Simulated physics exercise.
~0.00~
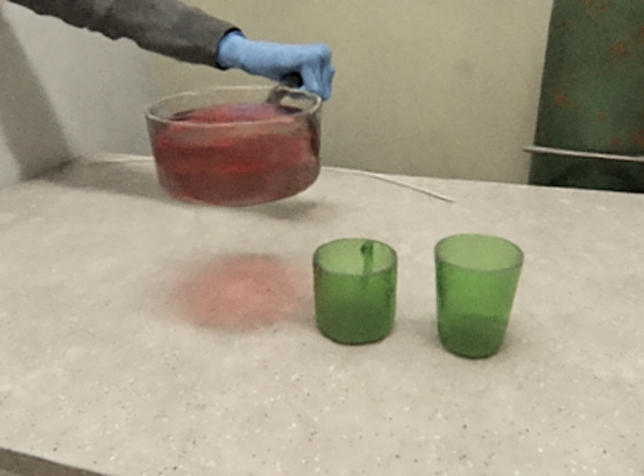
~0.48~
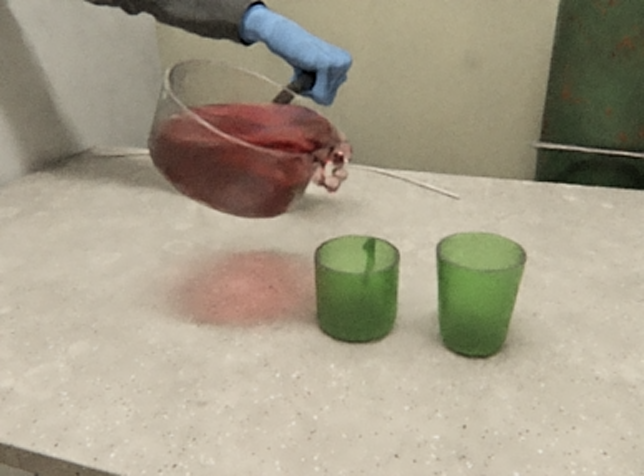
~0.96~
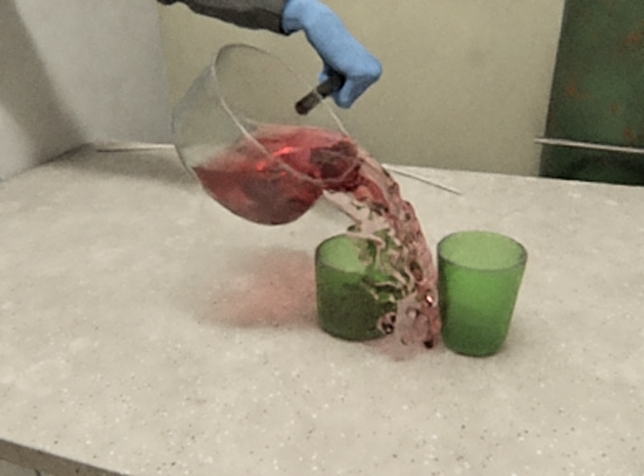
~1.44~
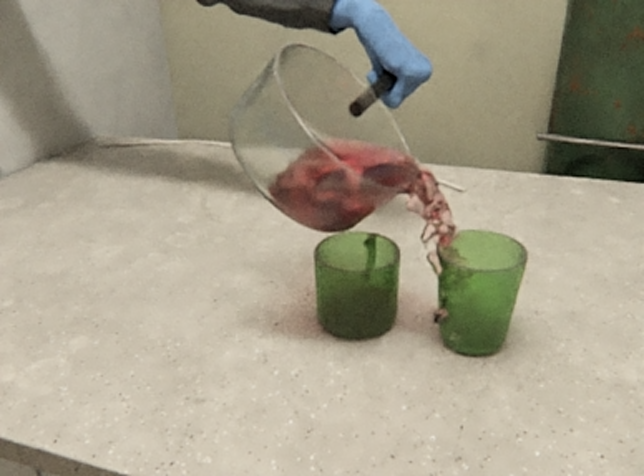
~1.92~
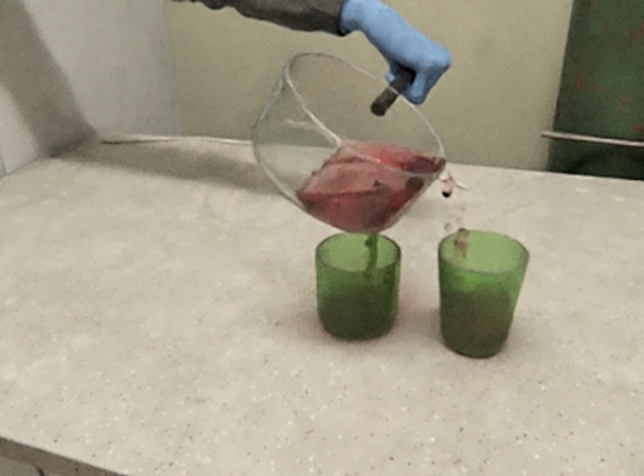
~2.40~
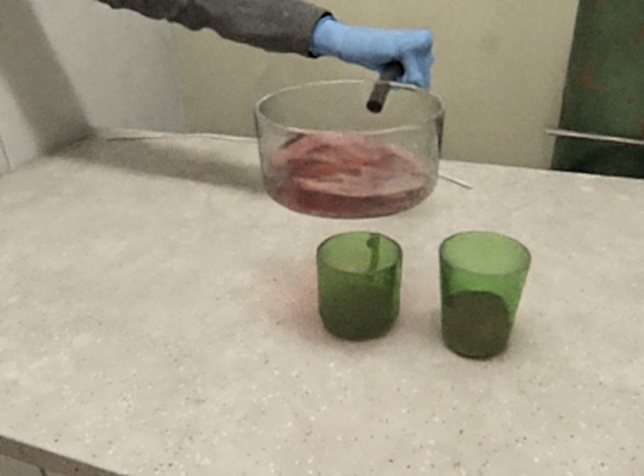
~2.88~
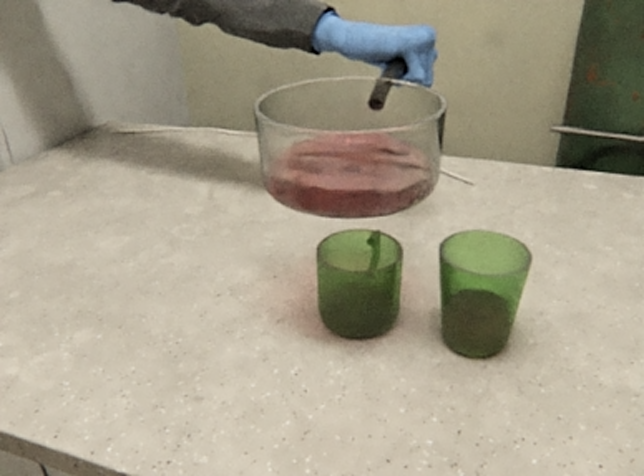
A blue-gloved hand tipped a clear glass pot of red liquid while moving it right over two green cups, spilling some in front of and between them and pouring some into the right one, then levelled the pot, still partly full.
